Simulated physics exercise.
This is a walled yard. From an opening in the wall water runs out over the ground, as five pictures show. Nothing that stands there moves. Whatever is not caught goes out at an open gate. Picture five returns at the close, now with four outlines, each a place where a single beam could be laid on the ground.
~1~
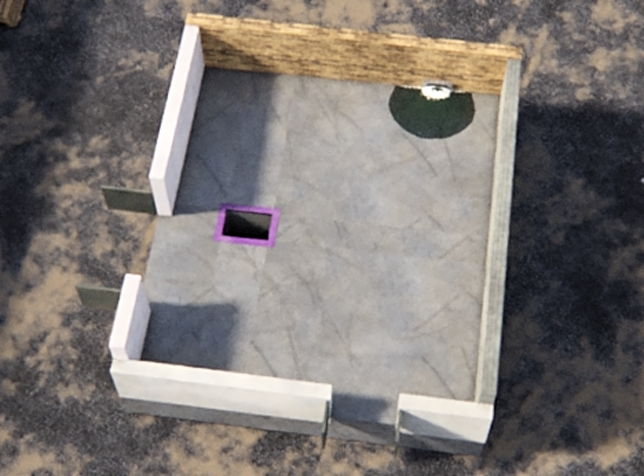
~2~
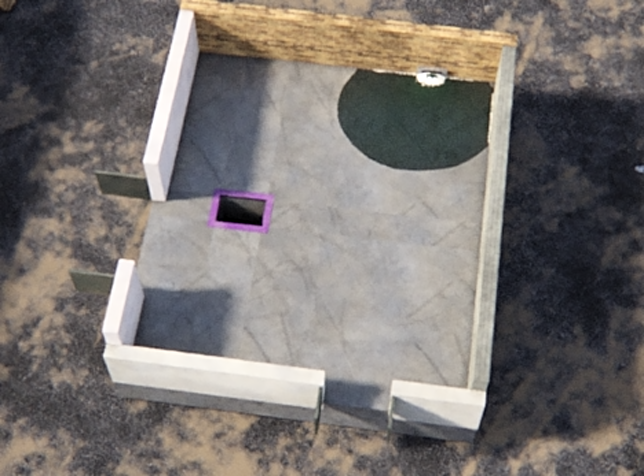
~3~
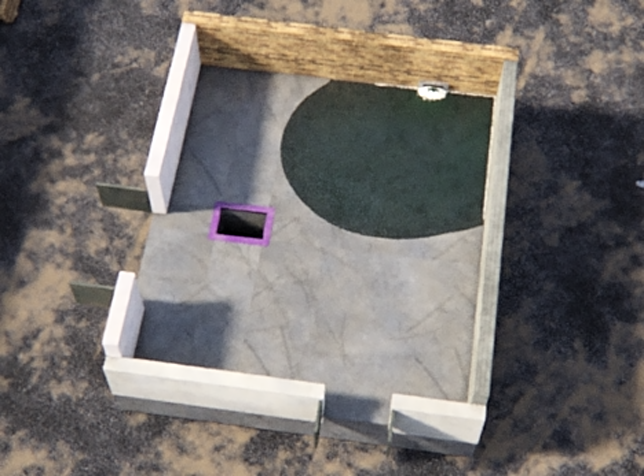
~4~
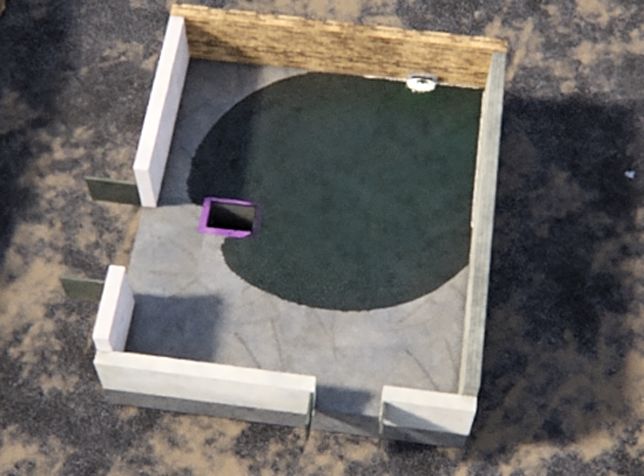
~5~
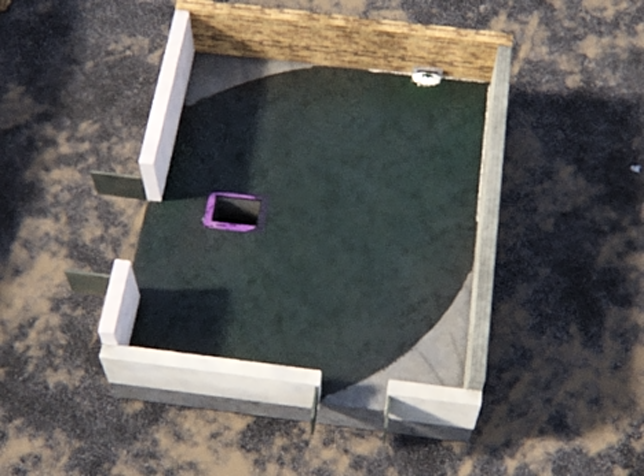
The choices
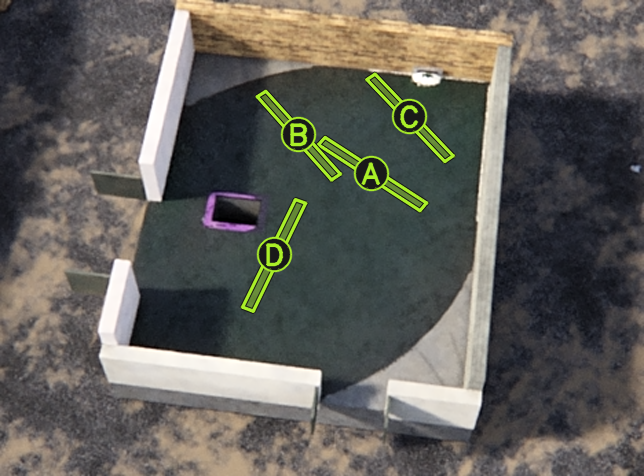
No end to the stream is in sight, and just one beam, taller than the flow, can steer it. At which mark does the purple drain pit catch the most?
Take D.
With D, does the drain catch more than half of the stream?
No.
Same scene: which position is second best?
The answer is A.
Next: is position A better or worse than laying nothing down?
It is worse.
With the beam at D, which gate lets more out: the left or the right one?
The left one.
On the marked copy, A from (321, 141) to (423, 206); B from (261, 94) to (335, 176); C from (370, 76) to (449, 158); D from (247, 309) to (300, 201).
If A is chosen, about 13 % of the stream runs into the purple drain pit, about 86 % out by the gates.
If B is chosen, about 9 % of the stream runs into the purple drain pit, about 91 % out by the gates.
If C is chosen, about 7 % of the stream runs into the purple drain pit, about 93 % out by the gates.
If D is chosen, about 23 % of the stream runs into the purple drain pit, about 77 % out by the gates.
